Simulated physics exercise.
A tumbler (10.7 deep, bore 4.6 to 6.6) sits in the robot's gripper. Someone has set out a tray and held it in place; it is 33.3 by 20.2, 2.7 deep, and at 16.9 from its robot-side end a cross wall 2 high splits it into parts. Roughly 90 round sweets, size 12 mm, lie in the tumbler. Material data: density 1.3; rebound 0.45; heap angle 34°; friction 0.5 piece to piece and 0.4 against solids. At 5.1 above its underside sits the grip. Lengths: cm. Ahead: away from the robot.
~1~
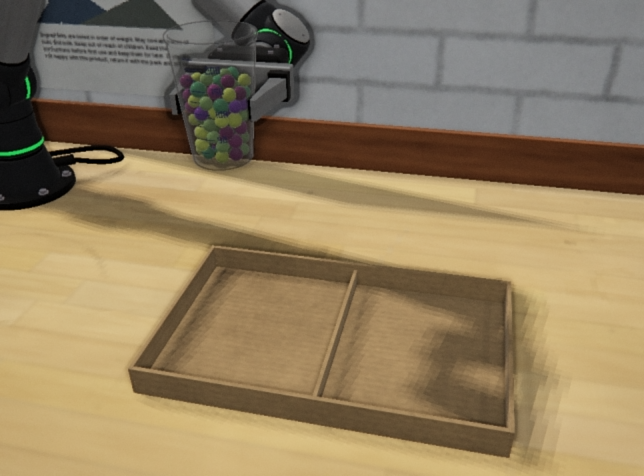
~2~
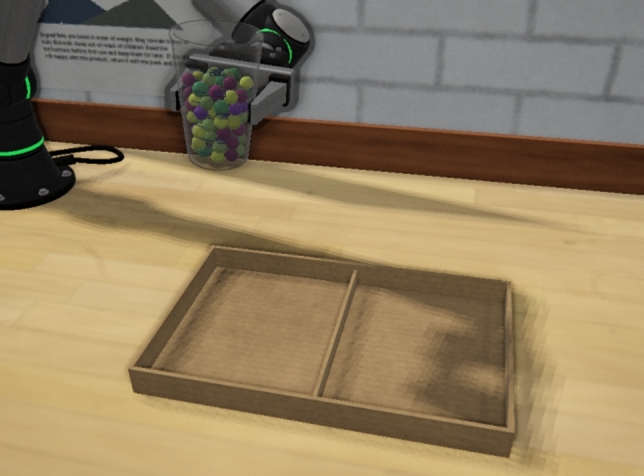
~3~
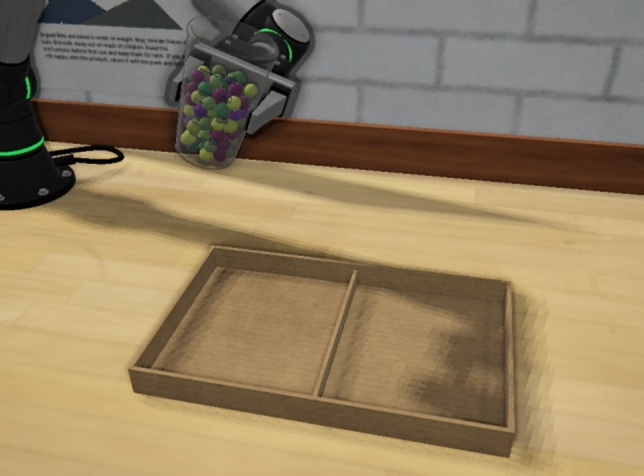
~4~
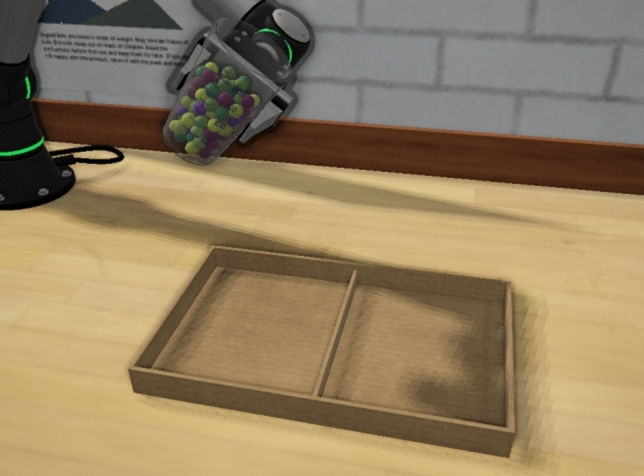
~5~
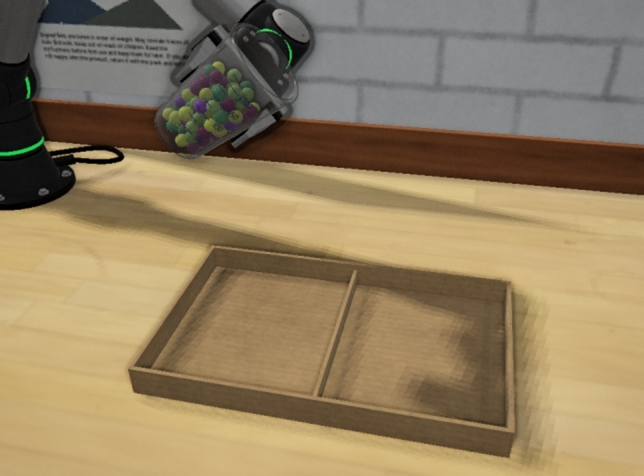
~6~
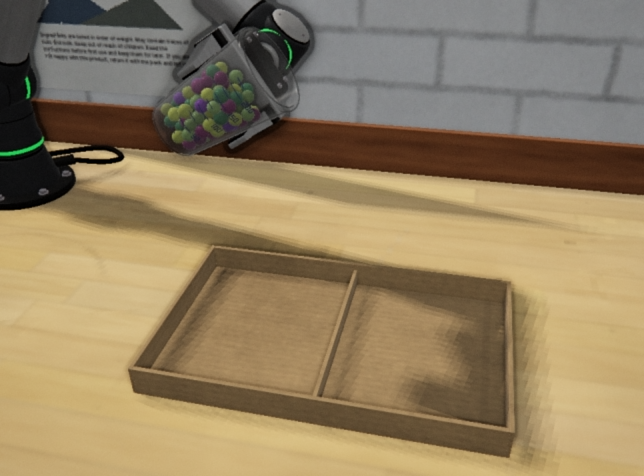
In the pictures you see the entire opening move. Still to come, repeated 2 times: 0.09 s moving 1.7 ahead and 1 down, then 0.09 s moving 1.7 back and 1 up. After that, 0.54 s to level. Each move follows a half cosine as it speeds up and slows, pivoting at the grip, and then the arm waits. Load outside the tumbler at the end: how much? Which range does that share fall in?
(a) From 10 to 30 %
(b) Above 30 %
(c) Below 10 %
Below 10 % (c).
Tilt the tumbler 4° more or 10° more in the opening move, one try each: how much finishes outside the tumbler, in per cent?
I'd expect close to 0 and then 0 per cent.
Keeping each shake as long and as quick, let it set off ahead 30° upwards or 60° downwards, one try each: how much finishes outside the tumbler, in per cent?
Try one gives about 0 in a hundred, try two about 0 in a hundred.
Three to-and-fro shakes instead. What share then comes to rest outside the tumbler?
It would then be around 0 per cent.
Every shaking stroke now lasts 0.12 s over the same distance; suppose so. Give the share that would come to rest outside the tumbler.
Roughly 0 percent would.
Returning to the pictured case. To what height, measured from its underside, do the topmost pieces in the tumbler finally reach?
Around 9.0 cm up.
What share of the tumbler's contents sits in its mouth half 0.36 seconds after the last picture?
Close to 40 in a hundred.
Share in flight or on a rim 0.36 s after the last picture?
Logged share: Close to 0 per cent.
Then, 0.36 s on, tilted 57° forward, highest piece 27 above the table; 90 in the tumbler.
Then, 0.72 s on, tilted 14° forward, highest piece 29 above the table; 90 in the tumbler.
Then, 1.10 s on, level, highest piece 29 above the table; 90 in the tumbler.
Then, 2.15 s on, level, highest piece 29 above the table; 90 in the tumbler.
In the end, 90 in the tumbler. That is 0 % outside the tumbler.
